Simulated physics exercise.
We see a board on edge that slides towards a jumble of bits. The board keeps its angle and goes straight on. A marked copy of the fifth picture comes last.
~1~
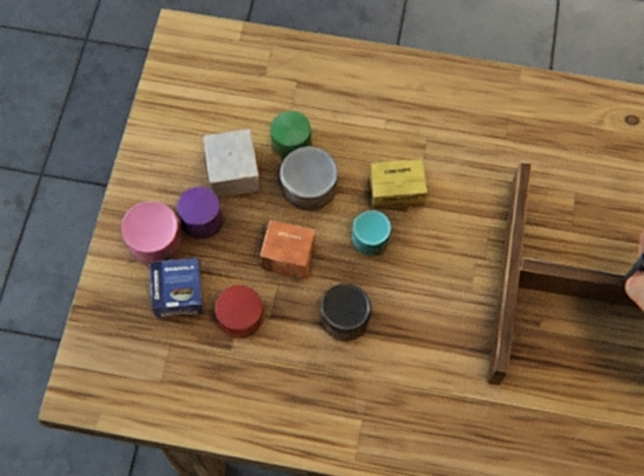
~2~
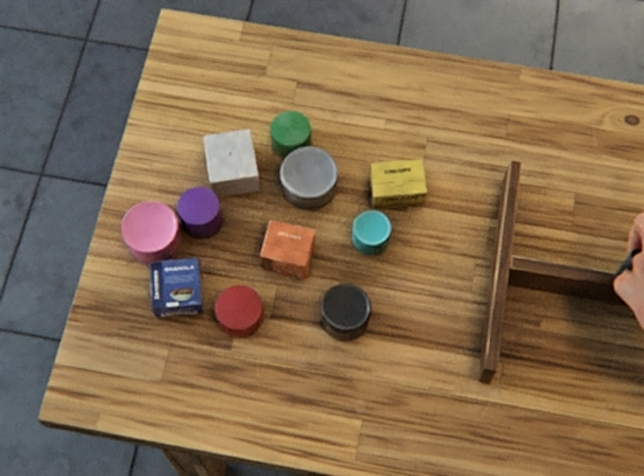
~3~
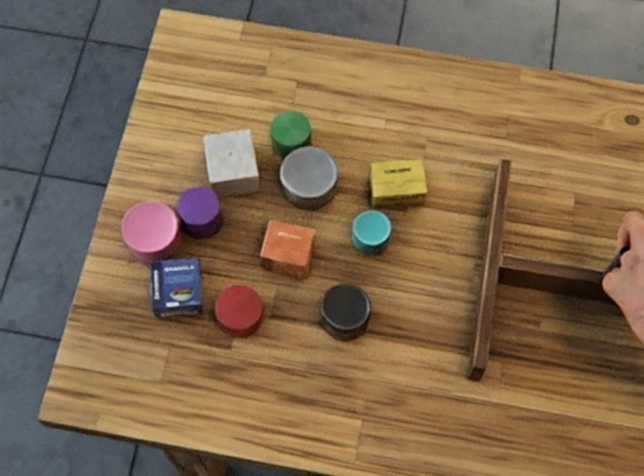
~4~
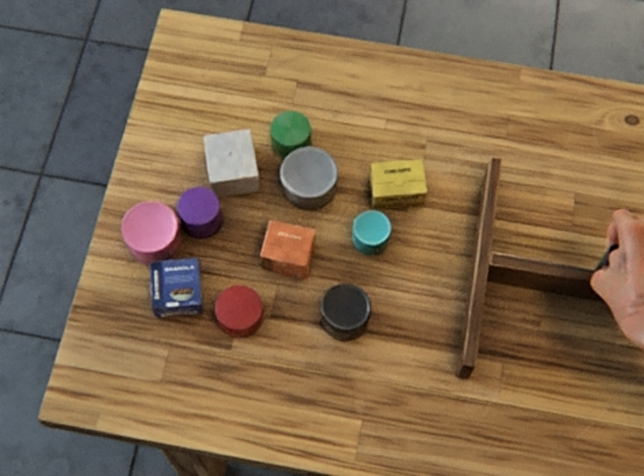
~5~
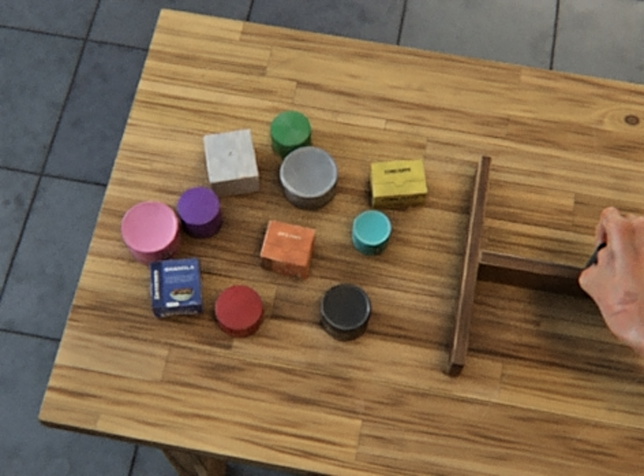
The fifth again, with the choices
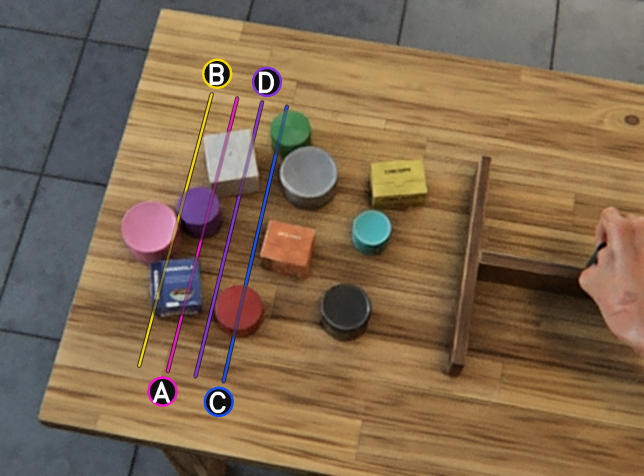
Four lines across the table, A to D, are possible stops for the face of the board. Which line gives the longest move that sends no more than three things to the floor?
Stop at B.
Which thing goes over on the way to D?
The white block.
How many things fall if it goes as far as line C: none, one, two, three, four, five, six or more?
By then, none.
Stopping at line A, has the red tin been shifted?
Yes.
On the marked copy, A at (205, 227); B at (178, 222); C at (257, 236); D at (231, 231).
Taking B. A third of the way, board (364, 236); black jar (320, 308); yellow box (344, 174).
Two thirds of the way, board (259, 218); white block (139, 147); grey tub (188, 162).
When it is over, board (178, 204); white block over the edge; grey tub over the edge; two fallen.
As for the rest, A is within the limit but short; C is within the limit but short; D is within the limit but short.
